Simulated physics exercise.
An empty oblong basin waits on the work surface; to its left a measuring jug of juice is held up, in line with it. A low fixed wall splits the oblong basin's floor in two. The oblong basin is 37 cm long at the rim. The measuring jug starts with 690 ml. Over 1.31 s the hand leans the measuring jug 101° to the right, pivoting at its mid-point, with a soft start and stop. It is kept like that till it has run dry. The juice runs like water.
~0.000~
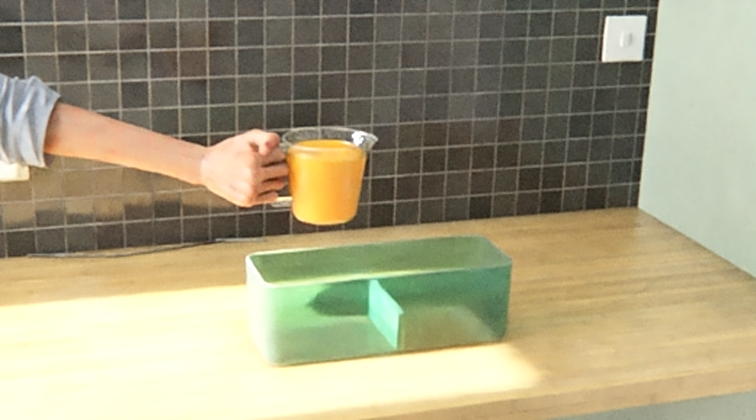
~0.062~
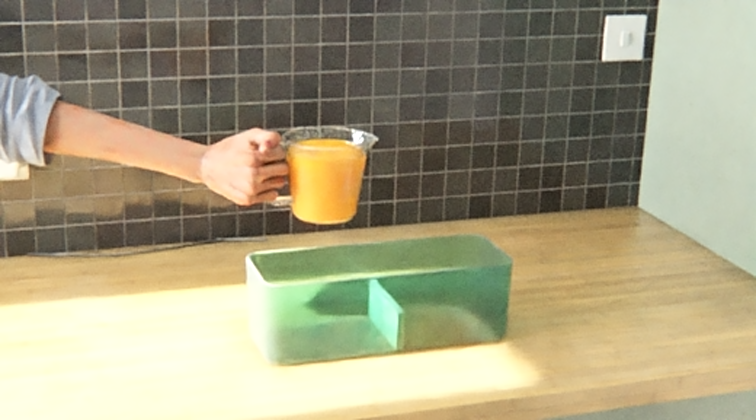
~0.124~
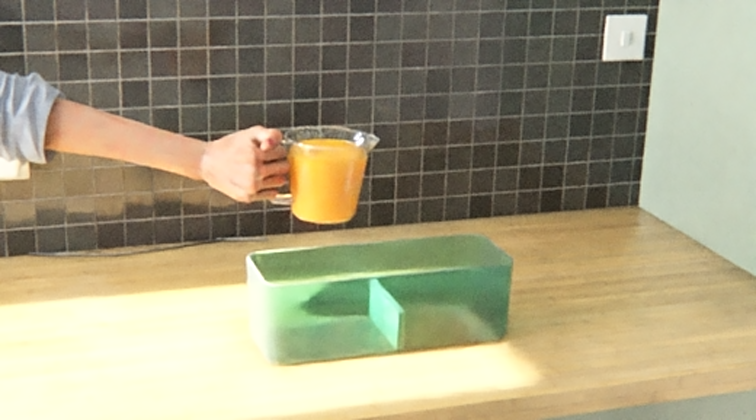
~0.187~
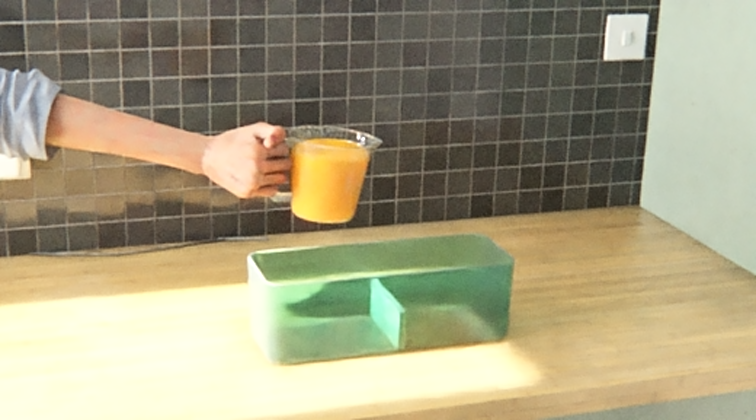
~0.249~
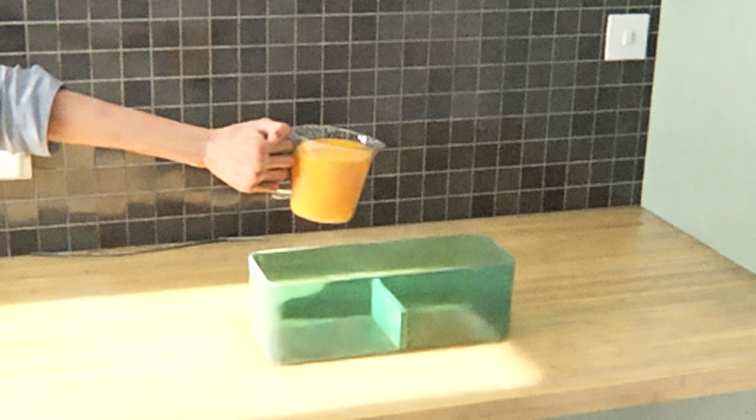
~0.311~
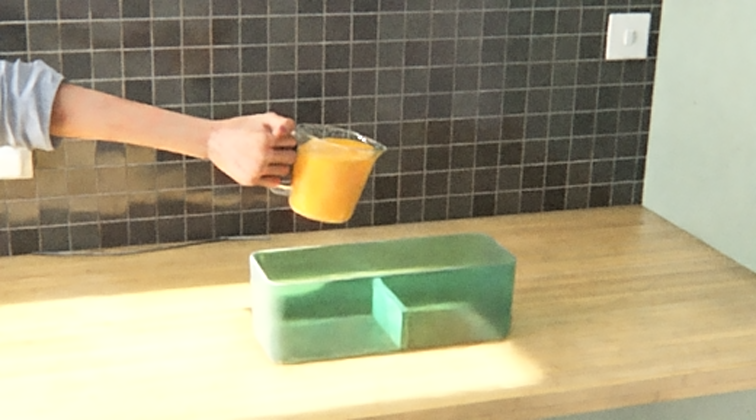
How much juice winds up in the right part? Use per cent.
About 91 per cent.
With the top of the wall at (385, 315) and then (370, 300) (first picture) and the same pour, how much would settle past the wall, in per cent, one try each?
First 85, then 95 per cent.
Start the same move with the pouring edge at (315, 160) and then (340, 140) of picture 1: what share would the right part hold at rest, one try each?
First 0, then 30 per cent.
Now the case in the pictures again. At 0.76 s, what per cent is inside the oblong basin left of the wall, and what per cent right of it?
Some 0 per cent left and 12 right.
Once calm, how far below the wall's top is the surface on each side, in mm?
Some 56 mm on the left and 28 mm on the right.
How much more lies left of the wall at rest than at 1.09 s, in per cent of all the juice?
Near 7 in a hundred.
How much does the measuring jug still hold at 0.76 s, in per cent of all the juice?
Near 70 in a hundred.
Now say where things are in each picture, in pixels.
It leans 0°; its right rim is at (377, 137); the juice meets the walls at (287, 152) and (363, 147); the oblong basin's rim runs from (256, 272) to (498, 250); the wall's top is at (387, 298), in the first frame.
It leans 1°; its right rim is at (378, 137); the juice meets the walls at (287, 151) and (363, 147), in the second frame.
It leans 2°; its right rim is at (379, 138); the juice meets the walls at (289, 150) and (365, 147), in the third frame.
It leans 5°; its right rim is at (382, 140); the juice meets the walls at (291, 150) and (367, 147), in the fourth frame.
It leans 9°; its right rim is at (384, 143); the juice meets the walls at (293, 150) and (371, 147), in the fifth frame.
It leans 13°; its right rim is at (387, 147); the juice meets the walls at (296, 151) and (378, 147), in the sixth frame.
Then, 0.76 s in, the tilt is 63° and 71 per cent is still to pour, 0 is left of the wall and 11 right of it.
Then, 1.09 s in, the tilt is 94° and 18 per cent is still to pour, 1 is left of the wall and 67 right of it.
Then, 1.43 s in, the tilt is 101° and 1 per cent is still to pour, 8 is left of the wall and 90 right of it.
Then, 1.81 s in, the tilt is 101° and 0 per cent is still to pour, 9 is left of the wall and 91 right of it.
Finally, 9 per cent lies left of the wall, 91 right of it and 1 outside.
